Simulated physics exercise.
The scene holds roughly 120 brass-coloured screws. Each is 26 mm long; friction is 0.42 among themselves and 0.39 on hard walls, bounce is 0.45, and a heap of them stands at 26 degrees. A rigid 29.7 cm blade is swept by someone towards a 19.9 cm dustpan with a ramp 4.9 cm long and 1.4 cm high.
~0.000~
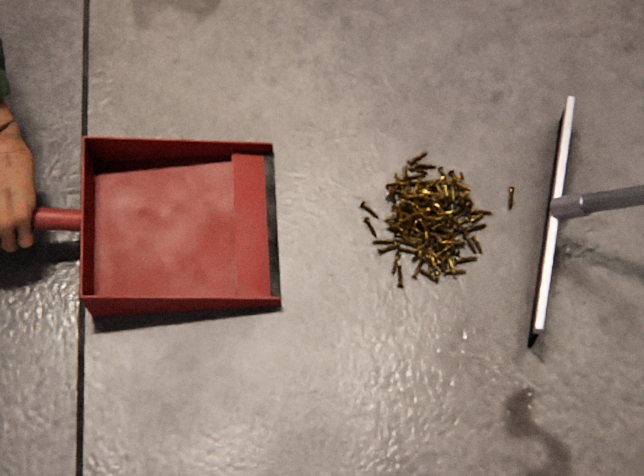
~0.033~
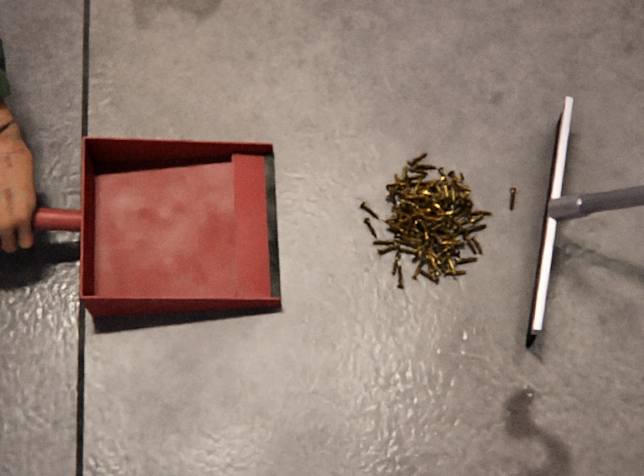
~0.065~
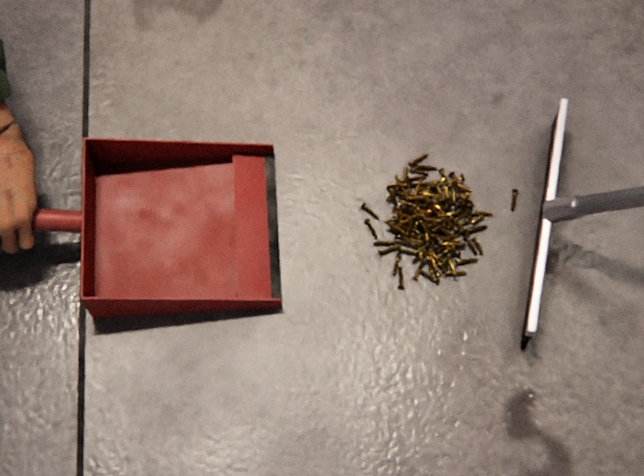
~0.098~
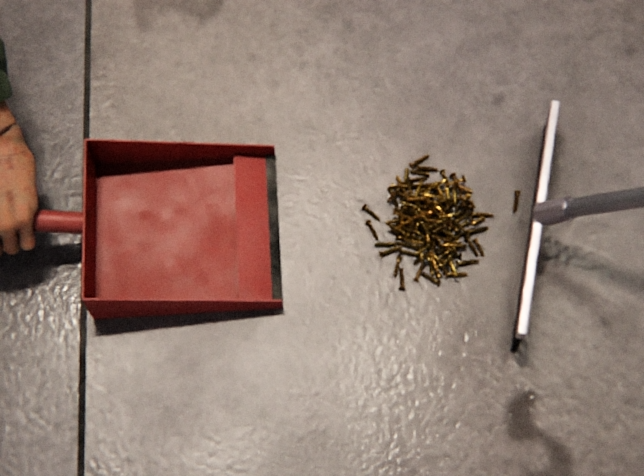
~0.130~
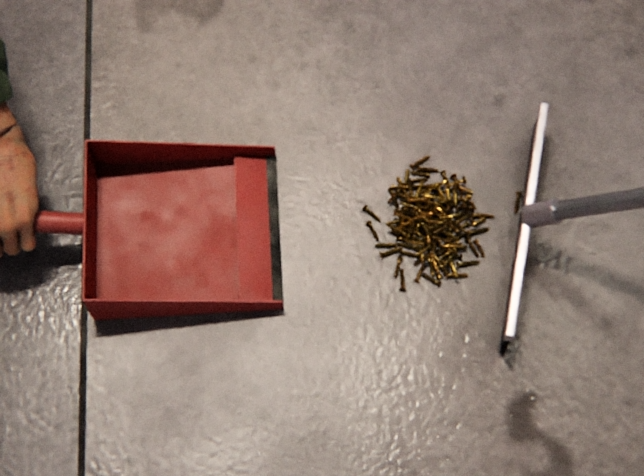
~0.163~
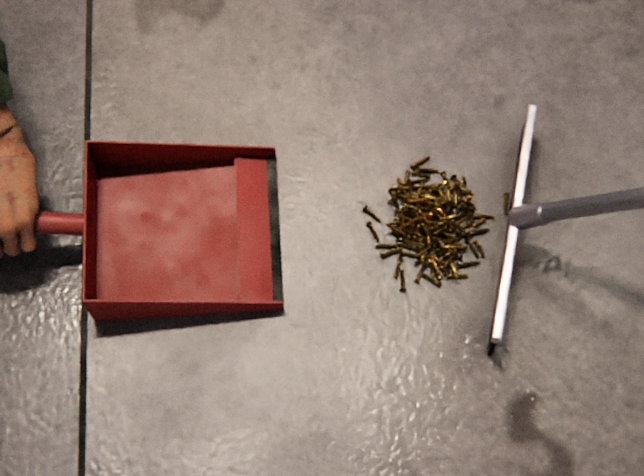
A blade on a grey handle slides left across the floor, nudging one stray screw.
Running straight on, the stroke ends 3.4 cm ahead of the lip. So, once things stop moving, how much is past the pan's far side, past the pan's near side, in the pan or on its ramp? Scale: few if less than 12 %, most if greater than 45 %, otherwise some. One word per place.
Far side - few; near side - few; pan - few.
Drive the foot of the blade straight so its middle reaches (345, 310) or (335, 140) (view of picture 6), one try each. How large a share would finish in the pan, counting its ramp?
I'd expect around 0 percent, then around 0 percent.
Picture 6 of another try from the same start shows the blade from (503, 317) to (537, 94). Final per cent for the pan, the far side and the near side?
Per cent by place - pan 0, far side 30, near side 0.
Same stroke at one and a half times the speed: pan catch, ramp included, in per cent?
I'd put it at close to 5 per cent.
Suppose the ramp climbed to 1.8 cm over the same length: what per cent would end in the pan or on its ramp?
That would give something like 0 per cent.
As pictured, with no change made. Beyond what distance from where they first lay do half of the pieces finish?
About 14 cm.
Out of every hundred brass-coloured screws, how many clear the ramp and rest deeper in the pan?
Near 0 per cent, I'd say.
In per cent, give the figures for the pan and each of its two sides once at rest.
The far side gets 0, the near side 0 and the pan 0.
After 0.39 s, middle of the blade 17 cm from the lip; 0 % over the lip, far side 0 %, near side 0 %.
Then, at 0.54 s, middle of the blade 11 cm from the lip; 0 % over the lip, far side 0 %, near side 0 %.
Then, at 0.81 s, middle of the blade 7 cm from the lip; 0 % over the lip, far side 0 %, near side 0 %.
By 1.2 s all is still; far side 0 %, near side 0 %, pan 0 %, in front of the lip or behind the blade 95 %.
